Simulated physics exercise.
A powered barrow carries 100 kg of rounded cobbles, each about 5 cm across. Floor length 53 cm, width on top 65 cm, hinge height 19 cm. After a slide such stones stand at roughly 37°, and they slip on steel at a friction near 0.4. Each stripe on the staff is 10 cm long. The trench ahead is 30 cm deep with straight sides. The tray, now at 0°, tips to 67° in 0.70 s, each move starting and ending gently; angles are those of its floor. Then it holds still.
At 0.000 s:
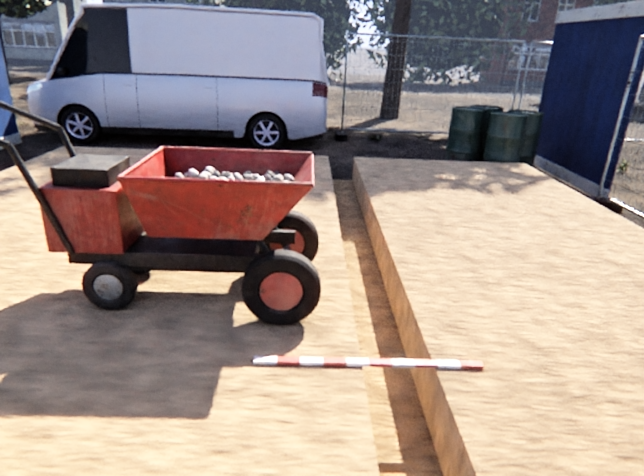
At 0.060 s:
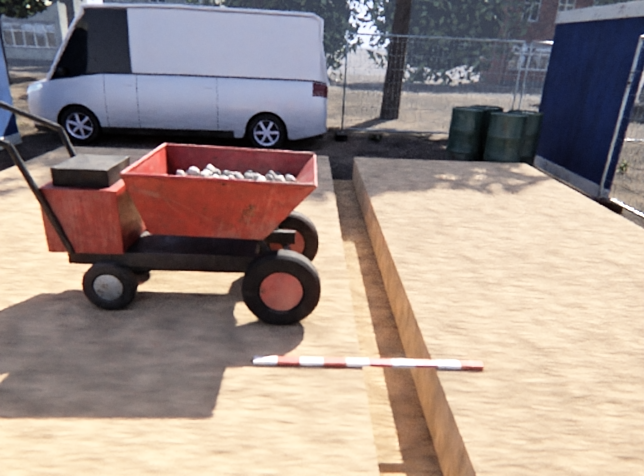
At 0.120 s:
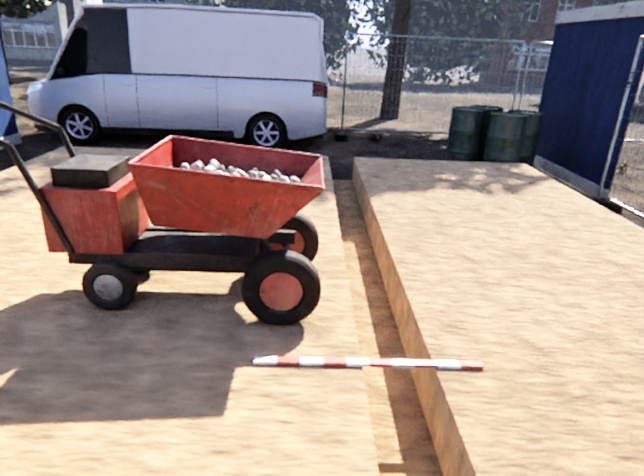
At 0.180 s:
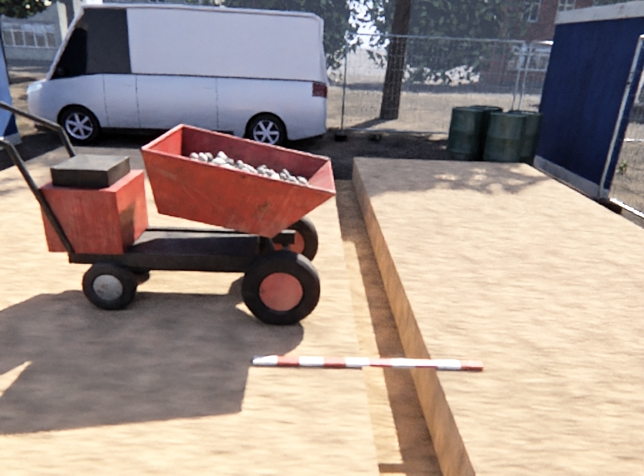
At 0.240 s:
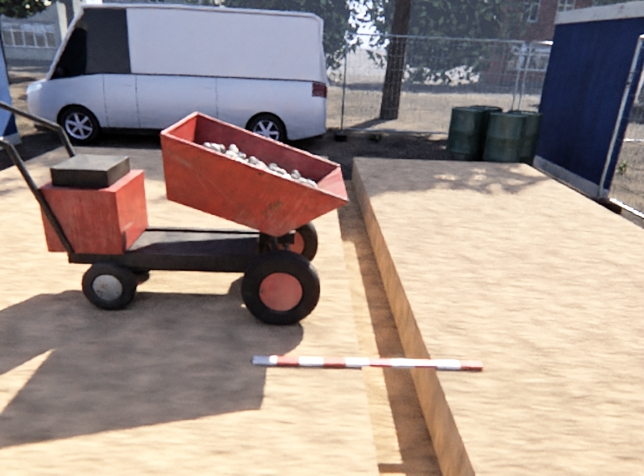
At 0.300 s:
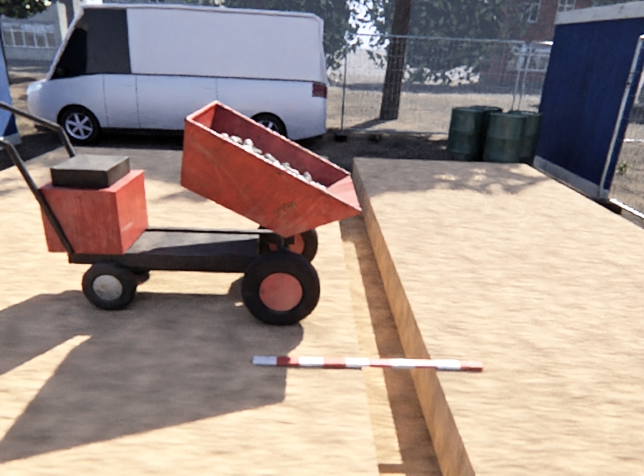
A red tray of rounded stones on a small barrow tilts steadily toward the right.
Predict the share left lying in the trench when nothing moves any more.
Close to 36 in a hundred.
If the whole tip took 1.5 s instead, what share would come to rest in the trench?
In that case some 55 per cent.
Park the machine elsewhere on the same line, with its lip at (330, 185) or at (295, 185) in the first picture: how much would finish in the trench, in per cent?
First some 20, then 50 per cent.
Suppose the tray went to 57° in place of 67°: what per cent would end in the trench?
In that case some 25 per cent.
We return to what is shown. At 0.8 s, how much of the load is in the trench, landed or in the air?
Some 5 per cent.
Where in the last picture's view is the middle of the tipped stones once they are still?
Near (434, 296).
After 0.5 s the floor is at 56°; 100 % in the tray; the foremost stones are at (365, 234).
After 0.8 s the floor is at 67°; 84 % in the tray, 7 % in the trench, 9 % past the trench; the foremost stones are at (440, 285).
After 1.1 s the floor is at 67°; 29 % in the tray, 10 % in the trench, 62 % past the trench; the foremost stones are at (544, 299).
After 3.1 s the floor is at 67°; 0 % in the tray, 36 % in the trench, 64 % past the trench; the foremost stones are past the picture's edge.
